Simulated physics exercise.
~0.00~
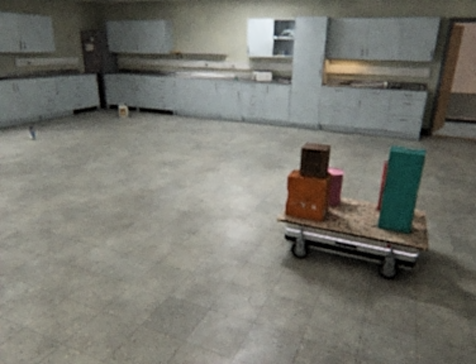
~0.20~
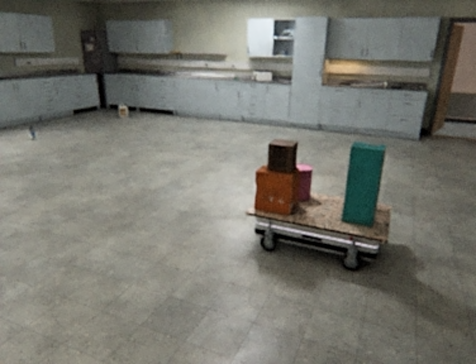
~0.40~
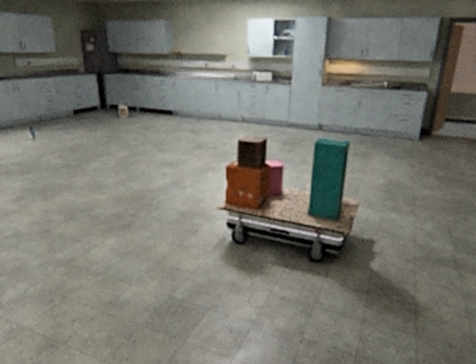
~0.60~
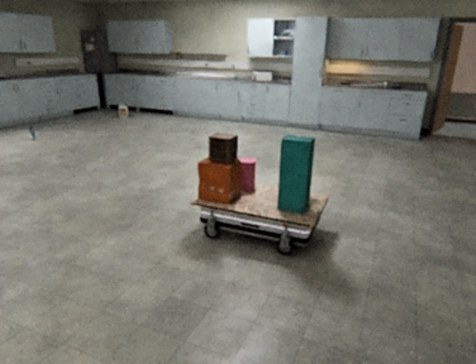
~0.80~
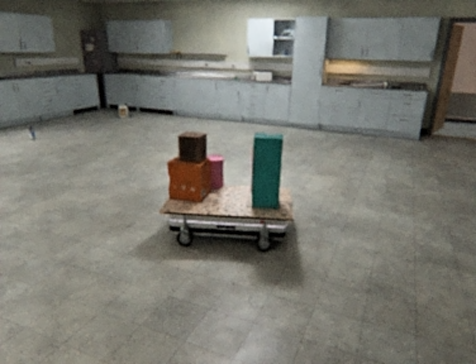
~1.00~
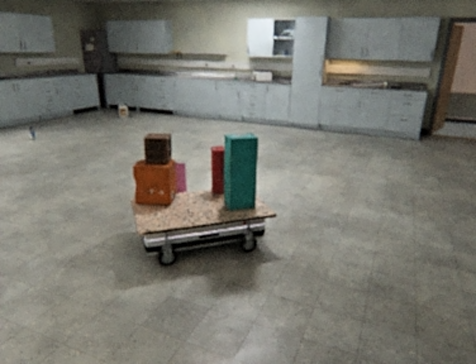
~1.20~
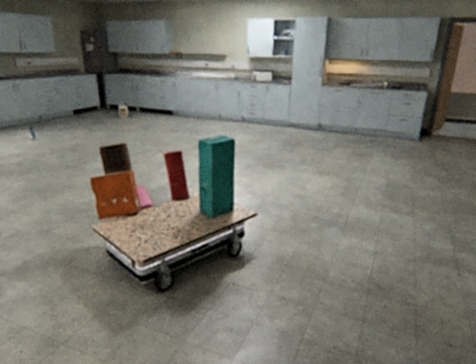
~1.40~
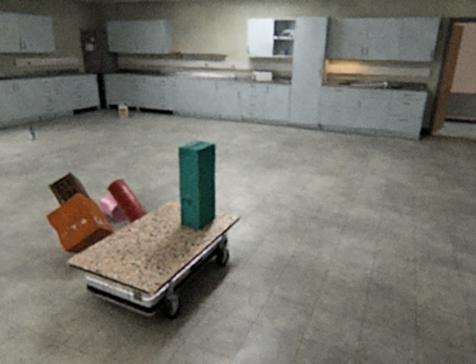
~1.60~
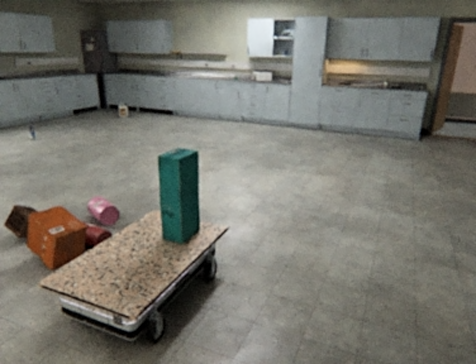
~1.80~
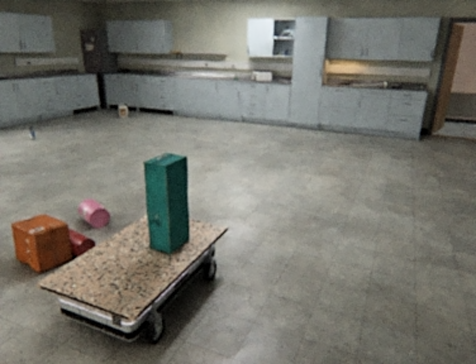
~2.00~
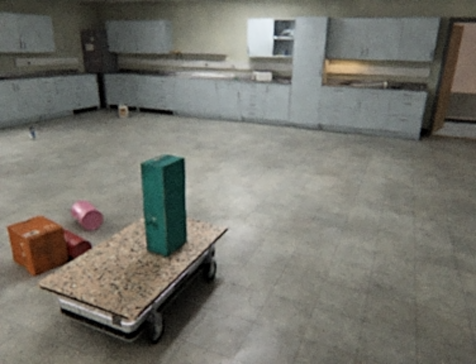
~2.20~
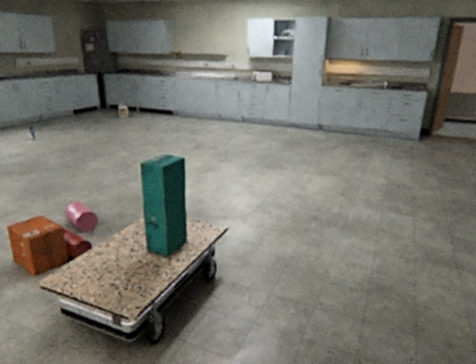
Flatbed cart rolling left and swinging toward the viewer, spilling orange, brown, pink and red pieces before stopping with turquoise box upright.
